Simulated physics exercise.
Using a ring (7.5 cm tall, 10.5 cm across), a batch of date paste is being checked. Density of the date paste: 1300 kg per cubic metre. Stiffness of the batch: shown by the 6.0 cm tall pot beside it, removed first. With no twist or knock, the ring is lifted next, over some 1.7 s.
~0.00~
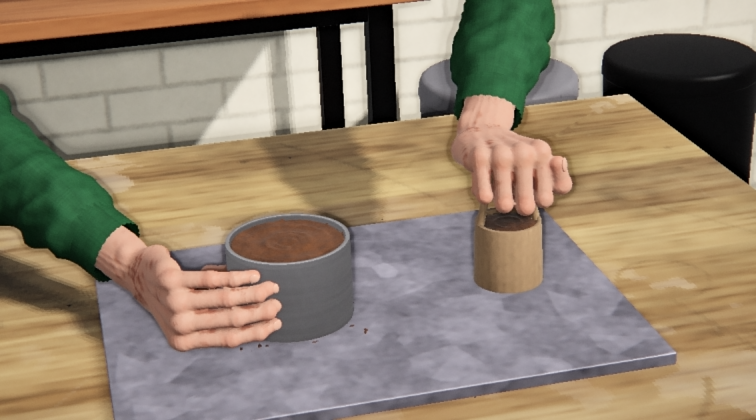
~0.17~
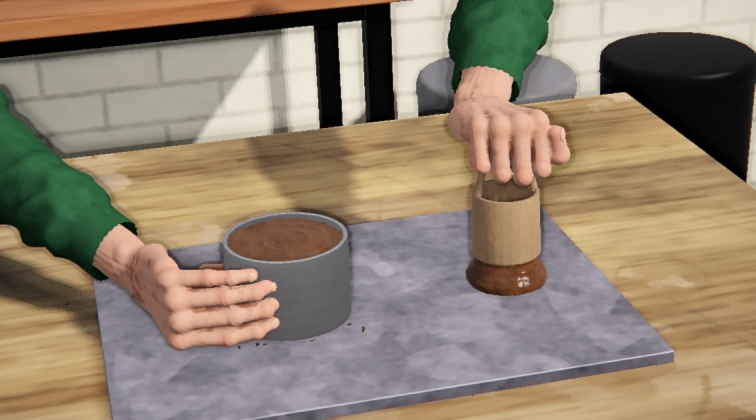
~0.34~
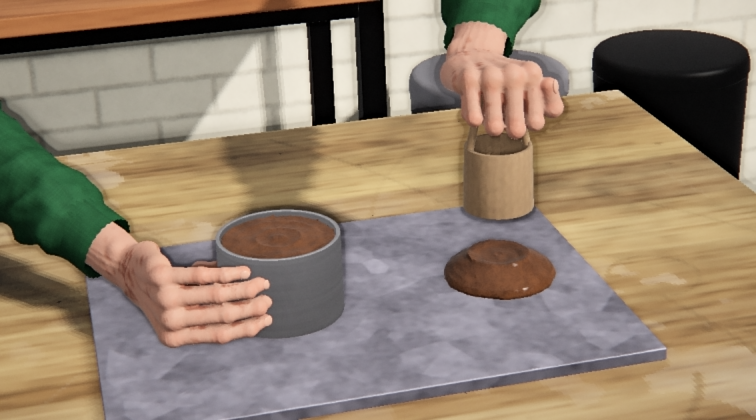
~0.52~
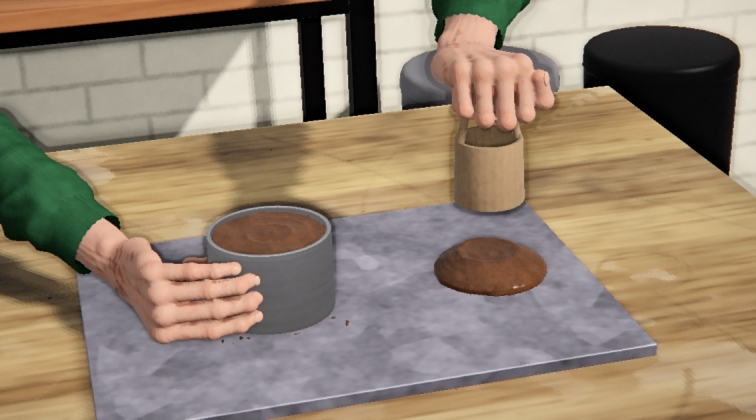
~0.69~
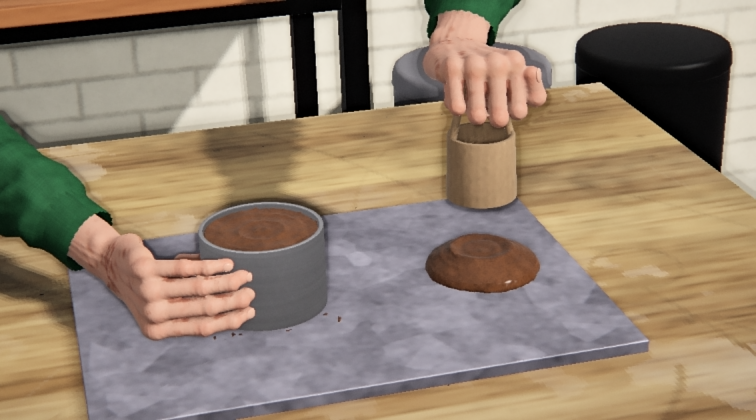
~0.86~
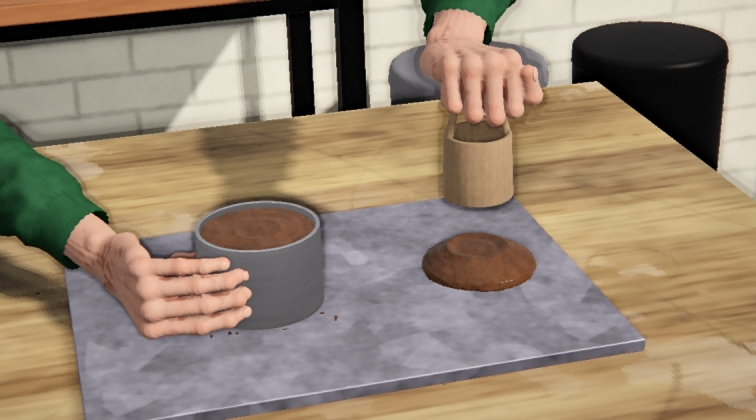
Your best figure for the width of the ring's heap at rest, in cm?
I'd say close to 20.7 cm.
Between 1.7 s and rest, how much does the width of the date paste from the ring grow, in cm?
Result: Close to 0.5 cm.
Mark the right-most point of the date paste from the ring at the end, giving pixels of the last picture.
Near (375, 300).
After 1.3 s, the ring is up 1.9 cm; the date paste has come down 0.9 cm to 6.6 cm and is 15 cm wide.
After 1.7 s, the ring is up 4.6 cm; the date paste has come down 4.3 cm to 3.2 cm and is 20 cm wide.
After 2.1 s, the ring is up 7.4 cm; the date paste has come down 4.4 cm to 3.1 cm and is 21 cm wide.
After 2.6 s, the ring is clear; the date paste has come down 4.4 cm to 3.1 cm and is 21 cm wide.
After 3.0 s, at rest, the ring is clear; the date paste has come down 4.4 cm to 3.1 cm and is 21 cm wide.
